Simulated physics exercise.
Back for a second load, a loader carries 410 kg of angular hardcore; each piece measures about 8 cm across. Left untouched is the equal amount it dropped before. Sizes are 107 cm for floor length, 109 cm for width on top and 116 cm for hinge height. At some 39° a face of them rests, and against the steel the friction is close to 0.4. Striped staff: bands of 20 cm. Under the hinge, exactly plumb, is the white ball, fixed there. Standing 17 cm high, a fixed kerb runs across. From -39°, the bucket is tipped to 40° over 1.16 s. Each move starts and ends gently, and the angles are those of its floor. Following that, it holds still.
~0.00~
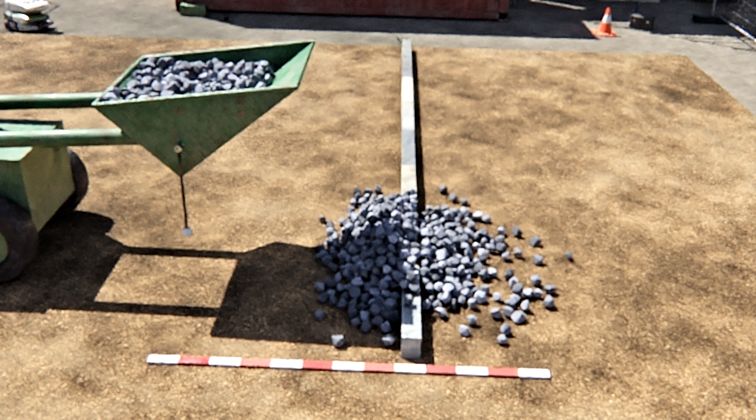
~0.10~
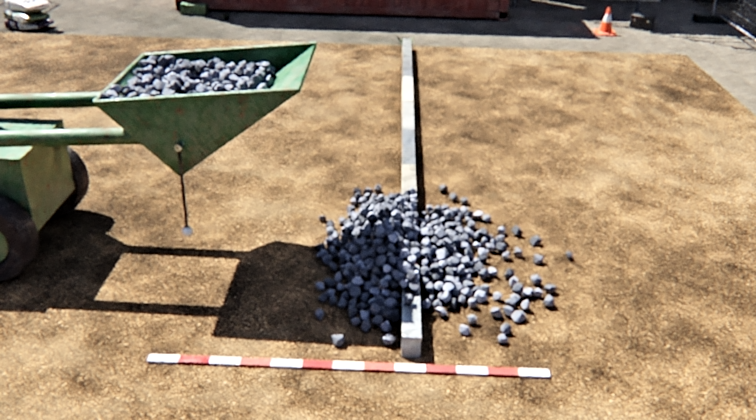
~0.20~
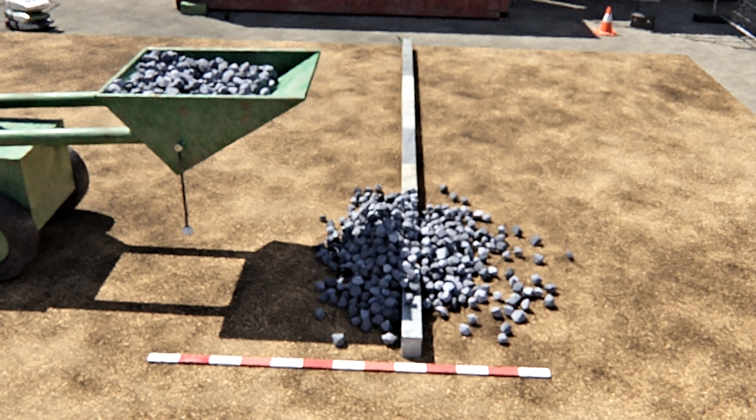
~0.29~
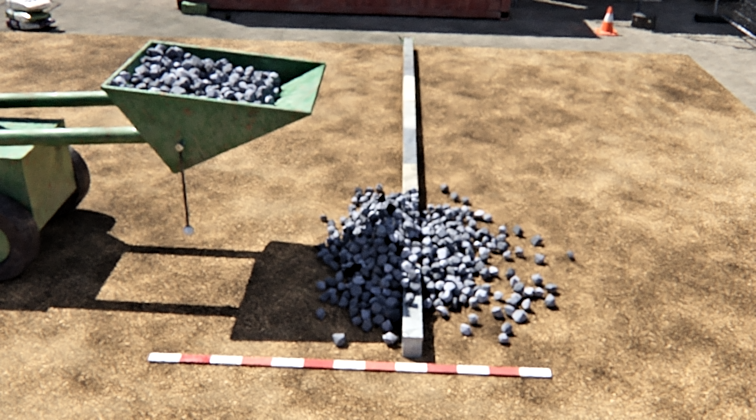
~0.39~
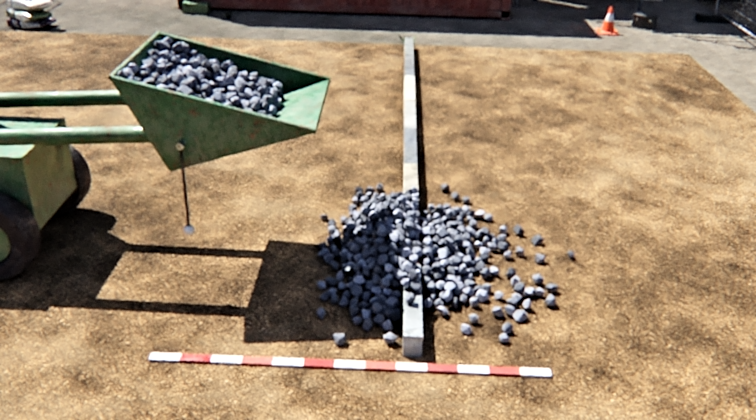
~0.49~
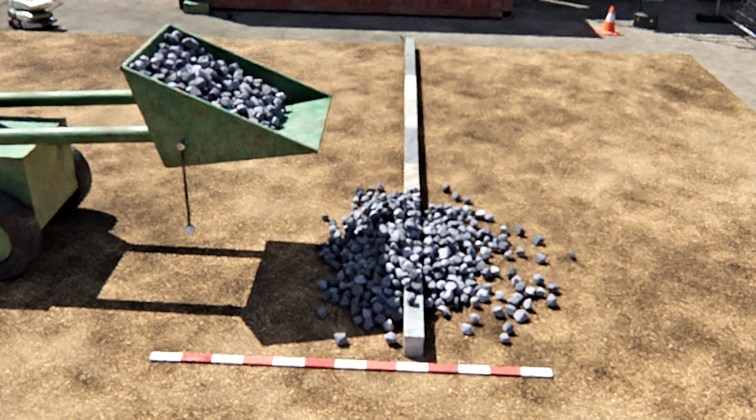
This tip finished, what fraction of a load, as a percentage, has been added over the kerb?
About 0 per cent of a load.
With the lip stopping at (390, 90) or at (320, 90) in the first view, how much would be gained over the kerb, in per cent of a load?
Roughly 45 and 0 per cent, in that order.
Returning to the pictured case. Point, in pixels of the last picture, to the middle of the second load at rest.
Roughly pixel (323, 242) in the last view.
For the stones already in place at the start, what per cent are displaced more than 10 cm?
0 %.
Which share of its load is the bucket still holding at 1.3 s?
It still holds about 85 per cent.
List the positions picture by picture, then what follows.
In the first picture, the bucket is at -39°, its lip at (297, 87); the top of the load is at (229, 71). The earlier load is highest near (391, 217), 34 cm above ground level, 68 % on this side of the kerb, 32 % over the kerb.
The second picture shows lip at (299, 90), floor tilted -37°, highest stones at (220, 70); the stones move at 0.1 m/s on average.
The third picture shows lip at (304, 99), floor tilted -33°, highest stones at (175, 66); the stones move at 0.3 m/s on average.
The fourth picture shows lip at (311, 114), floor tilted -26°, highest stones at (162, 58); the stones move at 0.4 m/s on average.
In the fifth picture, the bucket is at -18°, its lip at (315, 131); the top of the load is at (163, 52); the stones move at 0.4 m/s on average.
The sixth picture shows lip at (318, 152), floor tilted -9°, highest stones at (173, 46); the stones move at 0.5 m/s on average.
After 0.9 s the floor is at 28°; in per cent of one load, 100 in the bucket, 68 on this side of the kerb, 32 over the kerb; the foremost stones are at (544, 267).
After 1.3 s the floor is at 40°; in per cent of one load, 83 in the bucket, 84 on this side of the kerb, 32 over the kerb; the foremost stones are at (544, 267).
After 1.6 s the floor is at 40°; in per cent of one load, 26 in the bucket, 141 on this side of the kerb, 32 over the kerb; the foremost stones are at (544, 267).
After 4.3 s the floor is at 40°; in per cent of one load, 0 in the bucket, 168 on this side of the kerb, 32 over the kerb; the foremost stones are at (544, 267). Net gain over the kerb, 0.
